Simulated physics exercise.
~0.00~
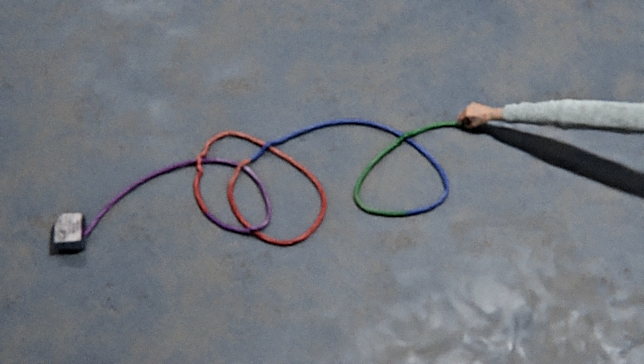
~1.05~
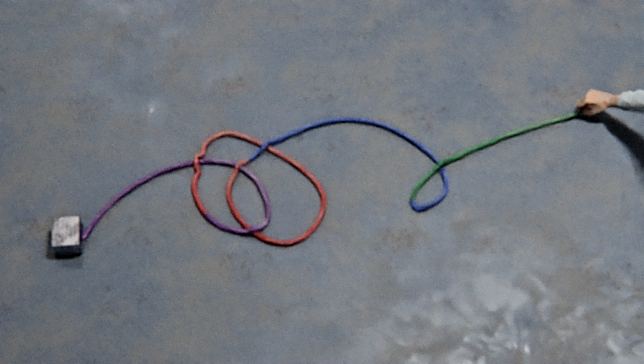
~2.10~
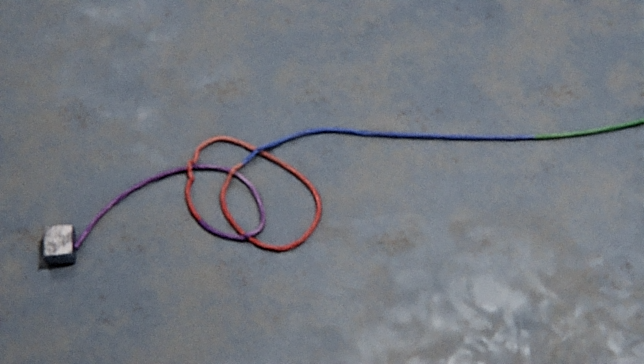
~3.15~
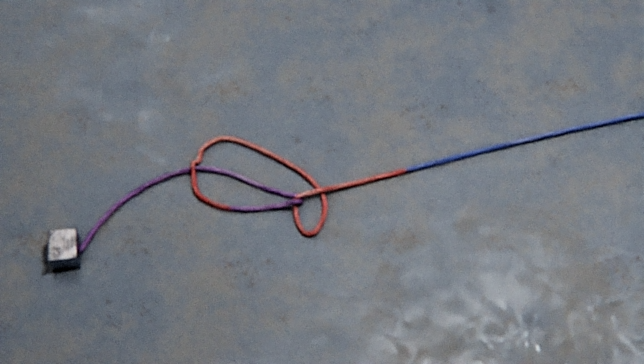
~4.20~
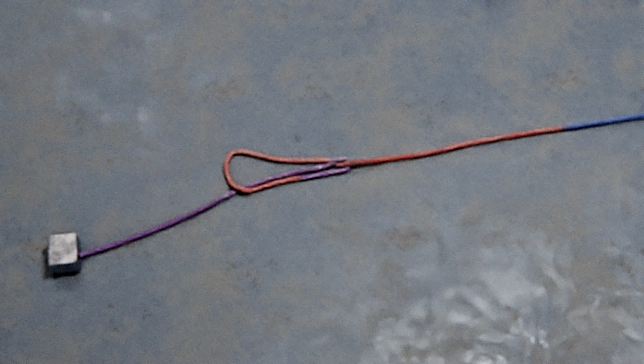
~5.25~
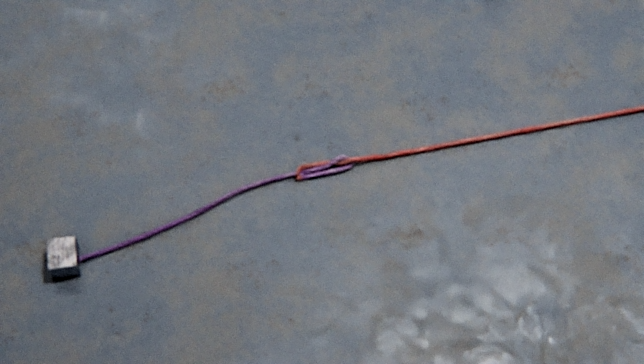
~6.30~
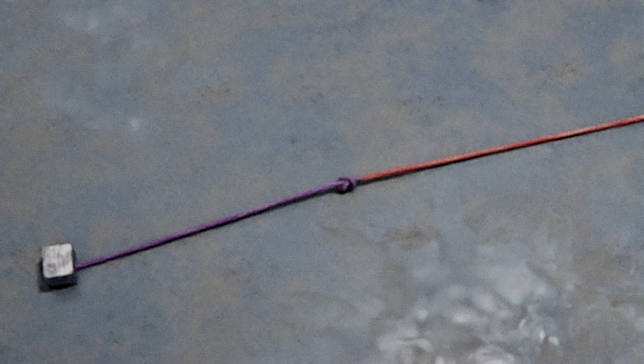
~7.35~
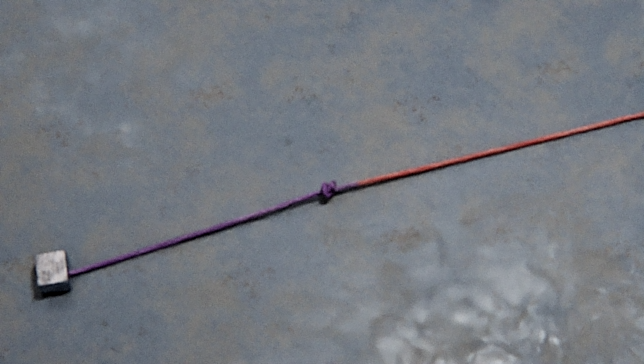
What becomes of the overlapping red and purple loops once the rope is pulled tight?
They do not come free but draw down into a small tight knot, which stays in the straightened rope.
